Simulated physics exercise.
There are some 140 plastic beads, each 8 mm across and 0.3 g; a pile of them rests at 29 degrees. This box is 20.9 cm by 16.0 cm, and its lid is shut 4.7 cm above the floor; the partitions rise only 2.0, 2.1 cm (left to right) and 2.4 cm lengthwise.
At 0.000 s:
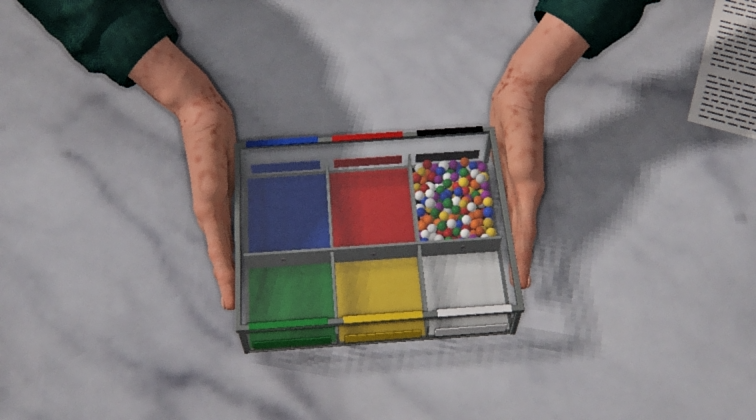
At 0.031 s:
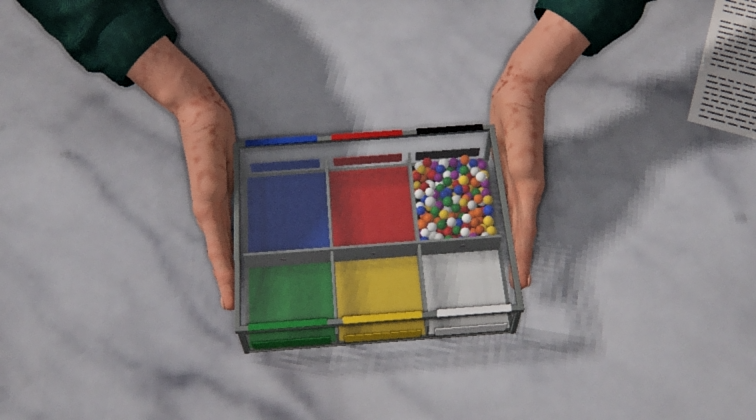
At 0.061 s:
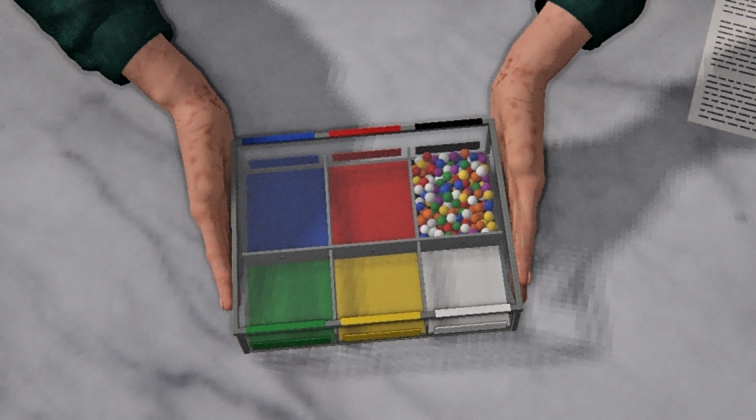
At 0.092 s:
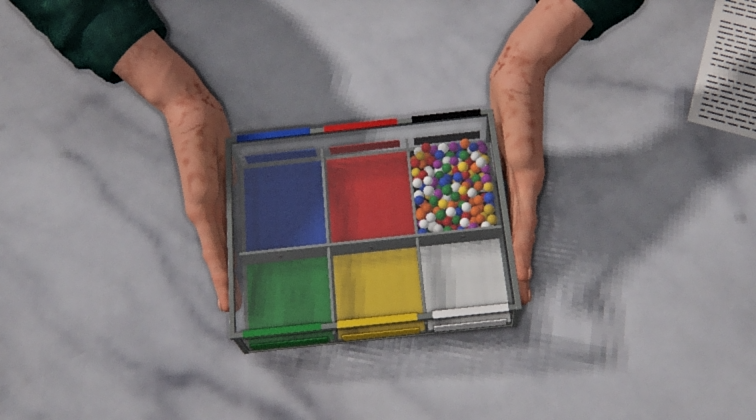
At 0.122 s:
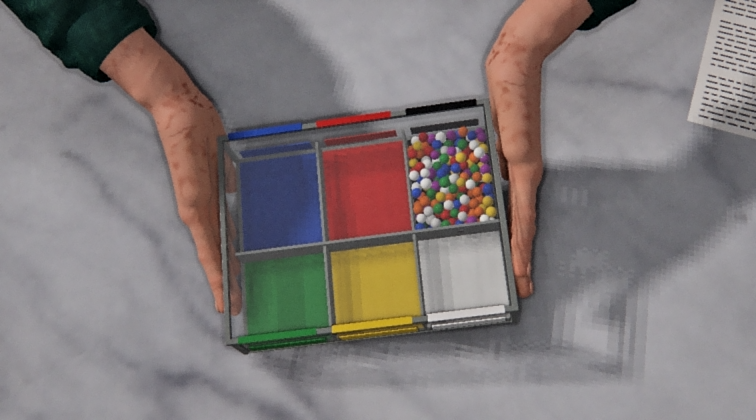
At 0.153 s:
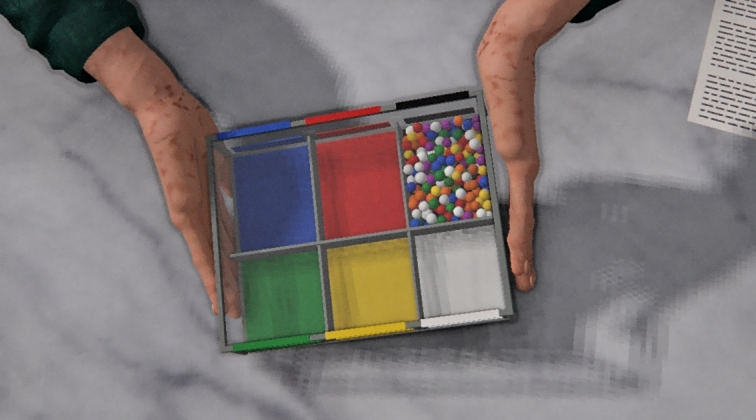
Two hands in dark green sleeves hold a clear, lidded box from either side above a grey-veined marble surface, seen from overhead, with a printed sheet at the upper right. Blue, red and black-marked compartments sit behind green, yellow and white ones, with multicoloured beads filling the black-marked section. The hands gradually tilt the box toward its left front corner, while the beads stay in their compartment and the view remains still.
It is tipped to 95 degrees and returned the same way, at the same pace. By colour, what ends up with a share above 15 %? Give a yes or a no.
Red - no; blue - no; green - yes; yellow - yes; white - no; black - no.
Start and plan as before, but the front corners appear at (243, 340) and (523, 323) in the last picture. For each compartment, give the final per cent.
Each compartment ends with, in per cent, red 0, blue 0, green 0, yellow 5, white 80 and black 10.
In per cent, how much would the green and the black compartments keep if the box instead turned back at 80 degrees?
With that change it's green at 35 per cent and black at 10 per cent.
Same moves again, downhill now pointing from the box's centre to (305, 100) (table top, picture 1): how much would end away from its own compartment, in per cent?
Estimate: Near 35 per cent.
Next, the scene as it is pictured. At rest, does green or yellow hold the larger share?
The larger amount is in the green one.
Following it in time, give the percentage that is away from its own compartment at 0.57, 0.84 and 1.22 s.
In order, some 65, 100 and 100.
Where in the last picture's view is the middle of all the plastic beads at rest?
Around (319, 319).
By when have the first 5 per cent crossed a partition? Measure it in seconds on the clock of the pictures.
Roughly at the 0.45 s mark.
After 0.57 s, tilt 94 degrees; red 15 %, yellow 30 %, white 15 %, black 35 %.
After 0.84 s, tilt 39 degrees; green 55 %, yellow 40 %, white 5 %.
After 1.22 s, tilt 0 degrees; green 55 %, yellow 40 %, white 5 %.
In the end, at 1.7 s, red 0 %, blue 0 %, green 55 %, yellow 40 %, white 5 %, black 0 %.
